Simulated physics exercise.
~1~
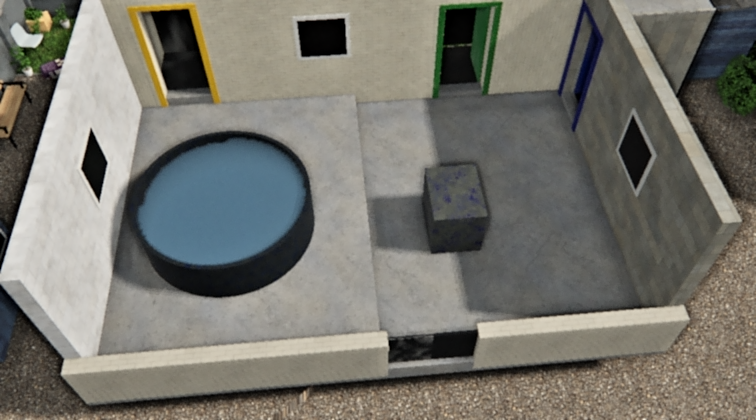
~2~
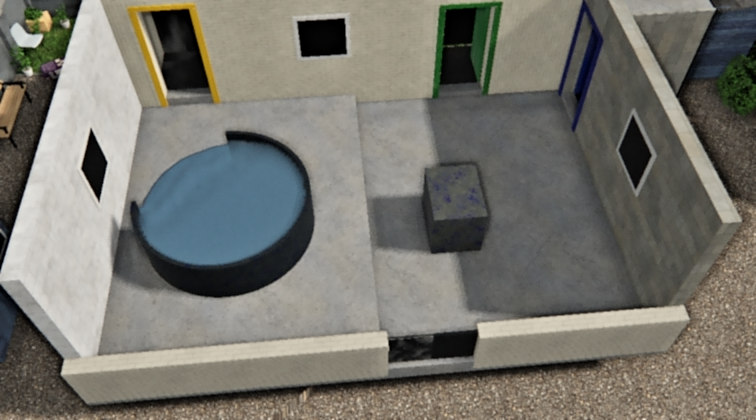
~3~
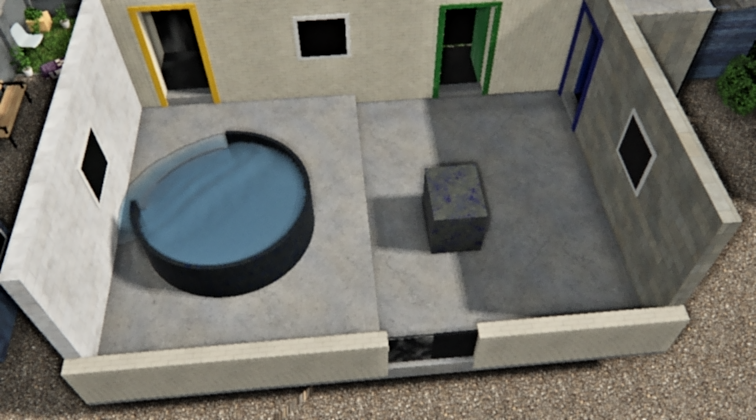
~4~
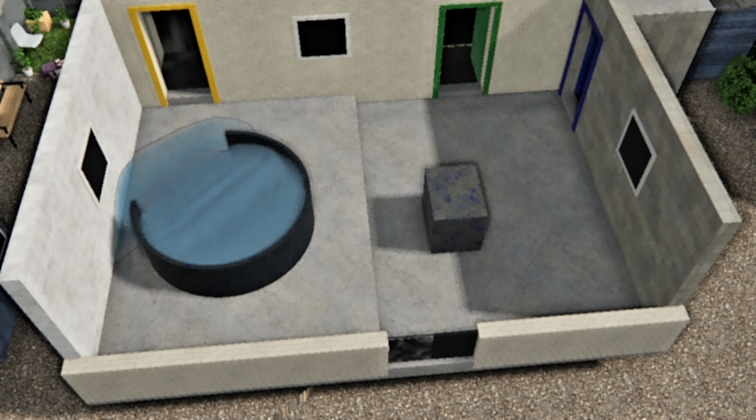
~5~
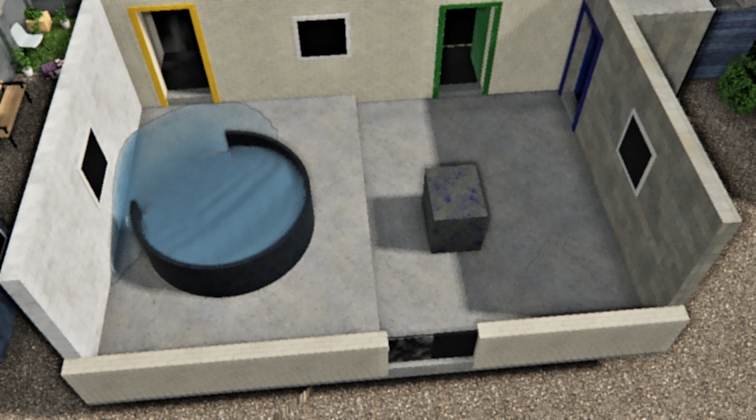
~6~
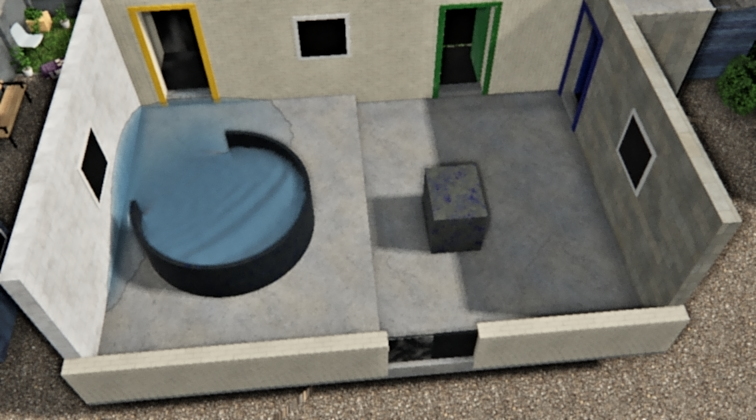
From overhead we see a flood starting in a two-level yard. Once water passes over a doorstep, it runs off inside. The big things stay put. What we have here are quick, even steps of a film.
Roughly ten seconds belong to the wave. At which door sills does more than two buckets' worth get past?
The blue door sees more than two pails, the yellow door sees more than two pails, the green door sees two pails or less.
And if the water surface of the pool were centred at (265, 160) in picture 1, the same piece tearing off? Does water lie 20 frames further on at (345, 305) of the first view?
There: Dry.
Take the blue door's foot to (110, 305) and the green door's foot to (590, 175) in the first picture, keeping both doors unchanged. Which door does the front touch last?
Answer: The green door.
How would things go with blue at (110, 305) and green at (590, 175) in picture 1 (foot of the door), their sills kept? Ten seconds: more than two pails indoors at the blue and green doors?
Blue stays within it; green exceeds the limit.
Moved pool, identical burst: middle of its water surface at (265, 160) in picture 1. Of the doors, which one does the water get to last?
The door meant here is the blue-painted one.
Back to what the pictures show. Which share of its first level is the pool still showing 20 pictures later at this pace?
My reading is roughly 32 in a hundred.
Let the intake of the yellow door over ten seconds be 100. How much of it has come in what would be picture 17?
About 50 per cent.
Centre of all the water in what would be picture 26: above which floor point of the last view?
The centre of mass sits at about (240, 185).
A moment on, water covers 20 % of the floor; the blue door not reached, the yellow door over two buckets in, the green door not reached.
Next, water covers 25 % of the floor; the blue door not reached, the yellow door far over two buckets in, the green door not reached.
Then, water covers 60 % of the floor; the blue door not reached, the yellow door far over two buckets in, the green door wet at the sill, nothing in.
Later, water covers 90 % of the floor; the blue door far over two buckets in, the yellow door far over two buckets in, the green door wet at the sill, nothing in.
In the end, water covers 95 % of the floor; the blue door far over two buckets in, the yellow door far over two buckets in, the green door wet at the sill, nothing in.
